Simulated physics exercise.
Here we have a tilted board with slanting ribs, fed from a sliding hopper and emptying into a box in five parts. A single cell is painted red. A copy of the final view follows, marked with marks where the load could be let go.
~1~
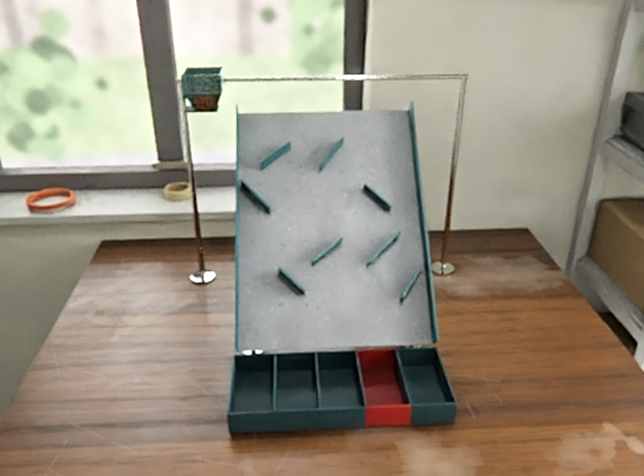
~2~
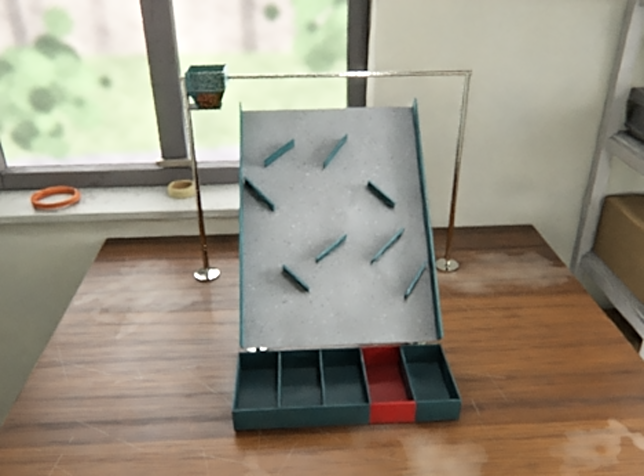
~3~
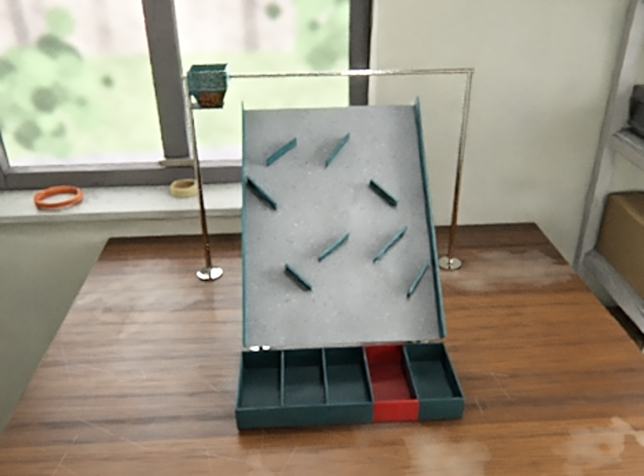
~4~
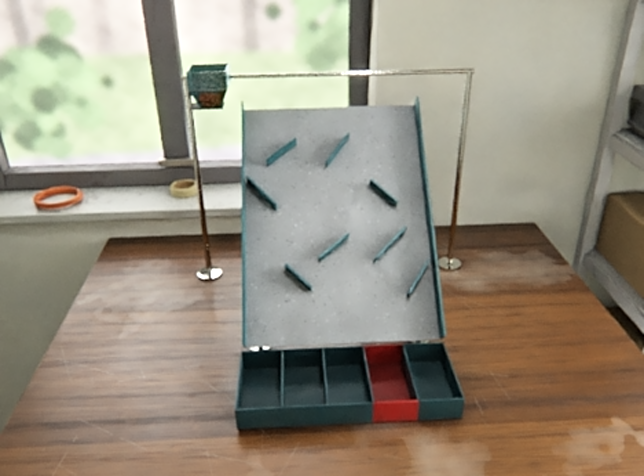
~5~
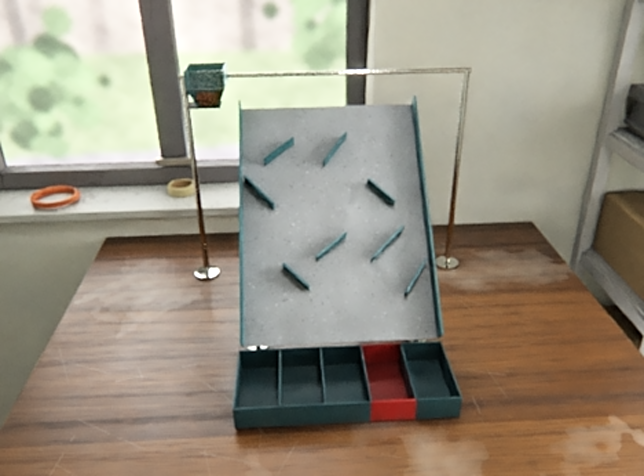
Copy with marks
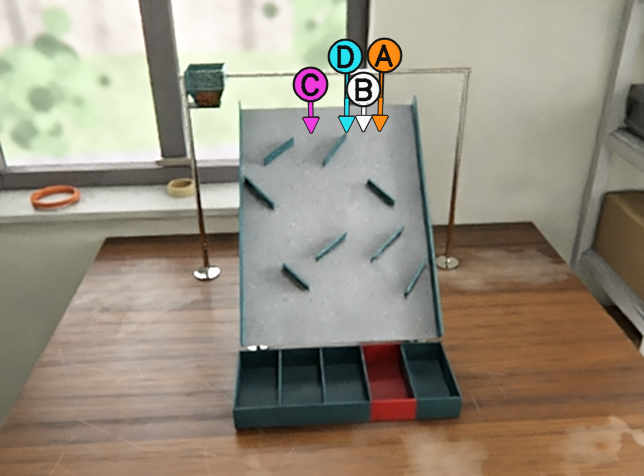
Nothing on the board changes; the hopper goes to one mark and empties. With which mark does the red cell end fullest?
Choose A.
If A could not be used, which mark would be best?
Mark B.
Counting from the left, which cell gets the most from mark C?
It is the third one.
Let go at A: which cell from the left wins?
The fourth.
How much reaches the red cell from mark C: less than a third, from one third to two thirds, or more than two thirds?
Less than a third.
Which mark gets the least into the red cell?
That would be C.
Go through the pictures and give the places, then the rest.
The first frame shows hopper at (206, 103), clay pellets, door shut.
The second frame shows ribs (264, 161) to (294, 140), (324, 163) to (347, 134), (245, 177) to (274, 206).
The third frame shows ribs (371, 179) to (398, 202), (319, 257) to (349, 233), (376, 258) to (406, 226).
The fourth frame shows ribs (286, 264) to (312, 288), (410, 293) to (429, 259).
The fifth frame shows red cell at (393, 409), number 4 of 5 from the left.
On the marked copy, mark A meets the board at (379, 125); mark B meets the board at (363, 125); mark C meets the board at (311, 127); mark D meets the board at (346, 126).
Choosing A, about two thirds in the red cell, about a quarter in other cells, a small part held on the board.
Choosing B, about half in the red cell, about a third in other cells, a stray few held on the board, a small part outside the box.
Choosing C, a small part in the red cell, most in other cells.
Choosing D, about a third in the red cell, about half in other cells, a stray few held on the board, a small part outside the box.
